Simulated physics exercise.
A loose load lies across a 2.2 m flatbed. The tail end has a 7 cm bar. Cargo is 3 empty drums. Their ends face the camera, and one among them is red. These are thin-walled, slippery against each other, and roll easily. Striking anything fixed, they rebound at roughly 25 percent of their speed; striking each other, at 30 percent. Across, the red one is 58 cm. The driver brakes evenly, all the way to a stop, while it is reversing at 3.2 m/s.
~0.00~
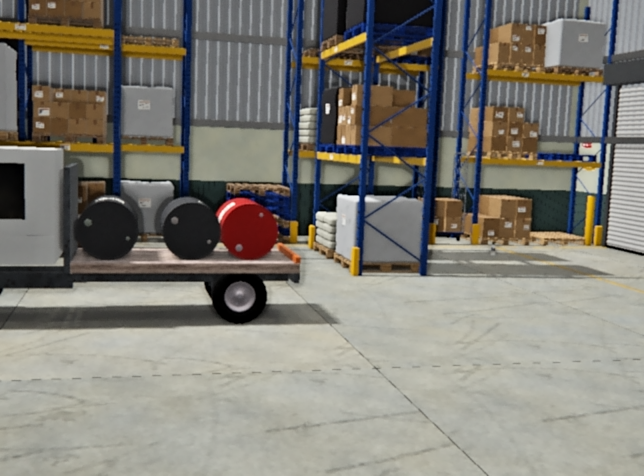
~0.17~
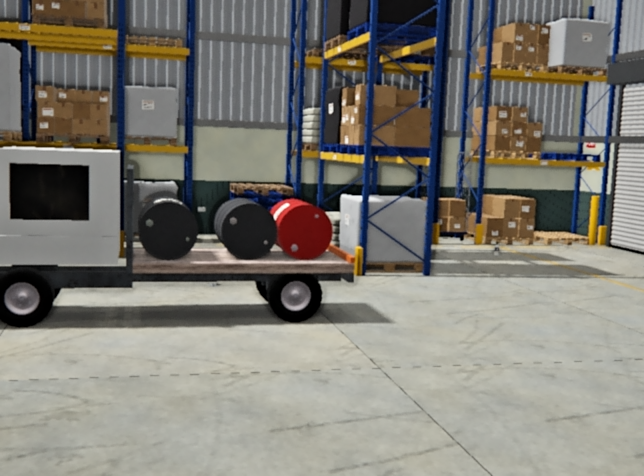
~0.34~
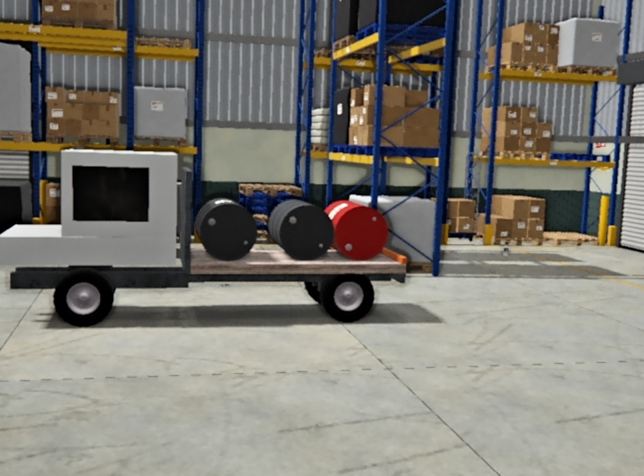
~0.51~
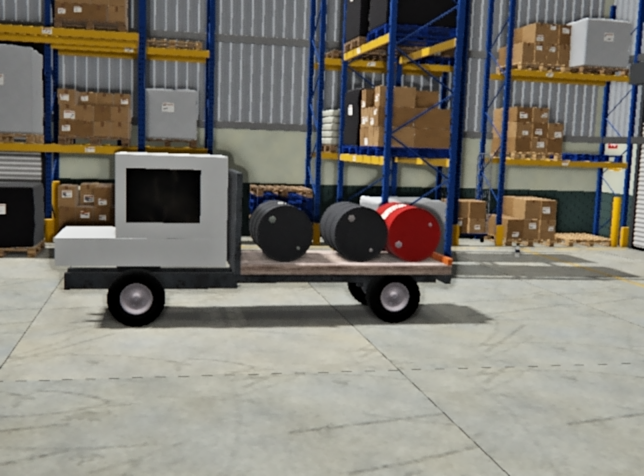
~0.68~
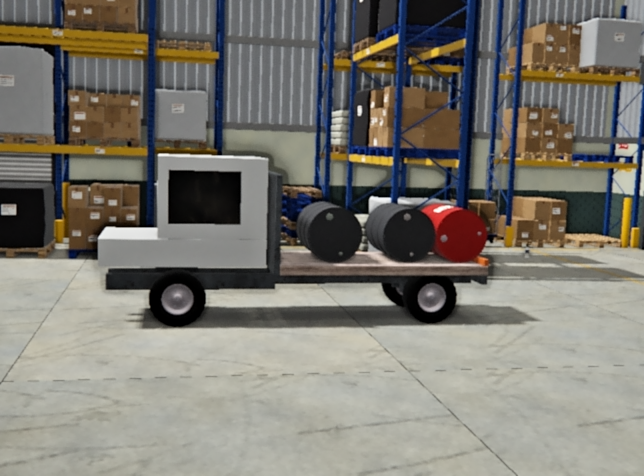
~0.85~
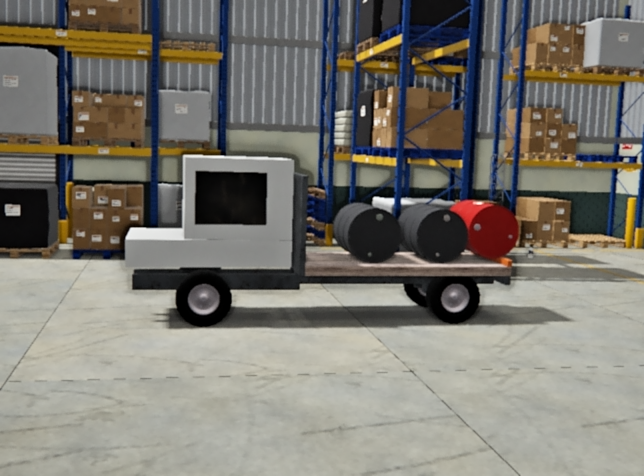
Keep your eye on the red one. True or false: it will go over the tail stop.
True.
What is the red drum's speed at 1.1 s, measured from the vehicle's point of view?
Roughly 0.9 m/s.
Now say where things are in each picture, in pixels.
Red (251, 232); tail bar at (298, 260); speed 3.2 m/s; 3 of the 3 make up the bottom layer on the bed, in the first picture.
Red (306, 233); tail bar at (352, 260); speed 2.9 m/s, in the second picture.
Red (362, 234); tail bar at (404, 261); speed 2.5 m/s, in the third picture.
Red (416, 235); tail bar at (450, 262); speed 2.0 m/s, in the fourth picture.
Red (463, 237); tail bar at (486, 263); speed 1.5 m/s, in the fifth picture.
Red (495, 232); tail bar at (510, 263); speed 1.0 m/s, in the sixth picture.
Then, 1.1 s in, red is going over the tail; 1 lost off the end.
Then, 1.2 s in, red is going over the tail; 1 lost off the end.
Then, 1.3 s in, red is going over the tail; 1 lost off the end.
Then, 1.4 s in, red is going over the tail; 1 lost off the end.
In the end (6.1 s), red is off the end; 2 lost off the end.
